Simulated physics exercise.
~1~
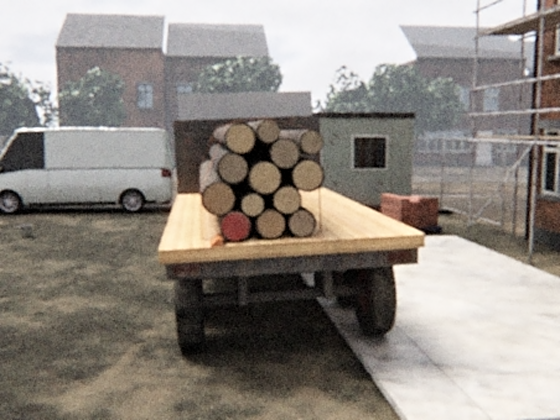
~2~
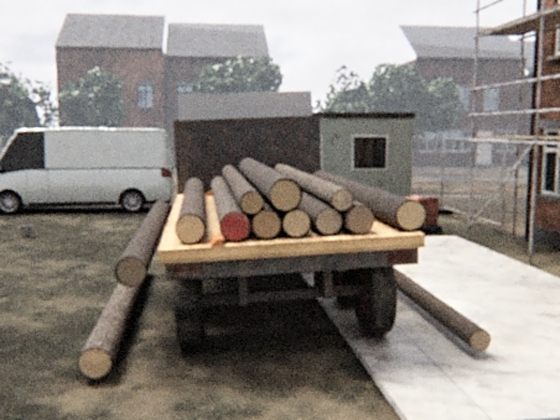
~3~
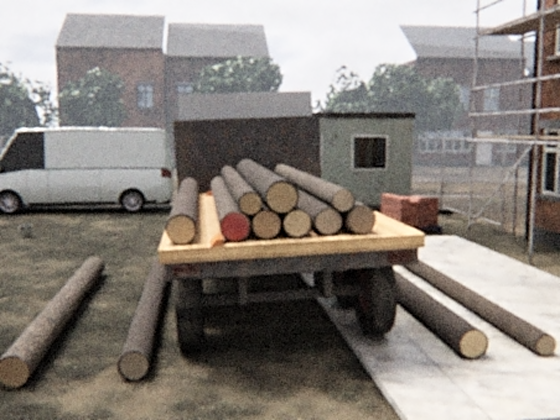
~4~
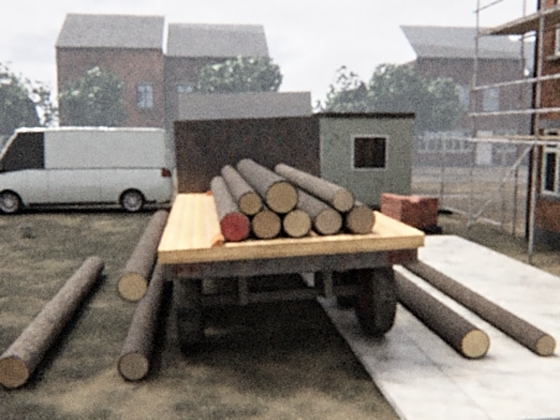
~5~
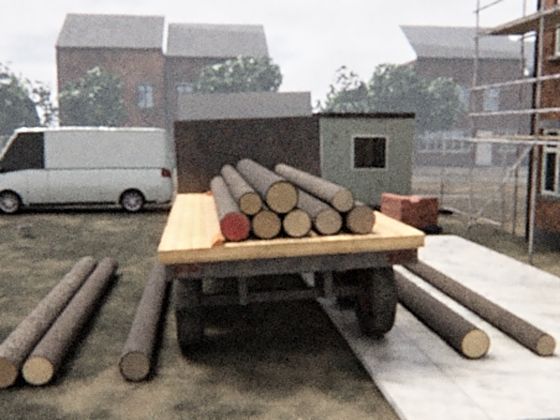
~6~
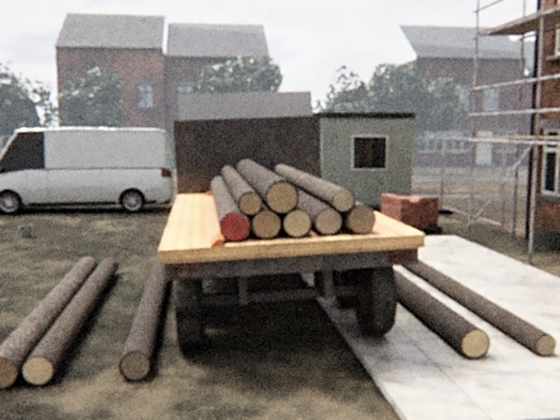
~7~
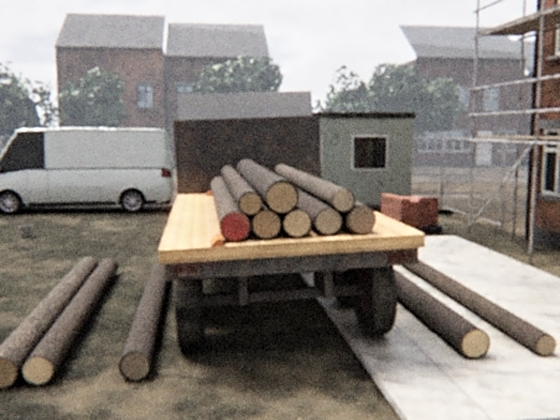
We see a stack of timber poles, one with a red end, on a parked flatbed; the stack collapses and spreads, and several poles roll off both sides onto the ground. The red one stays on the deck near its left side among the remaining poles, and everything settles.
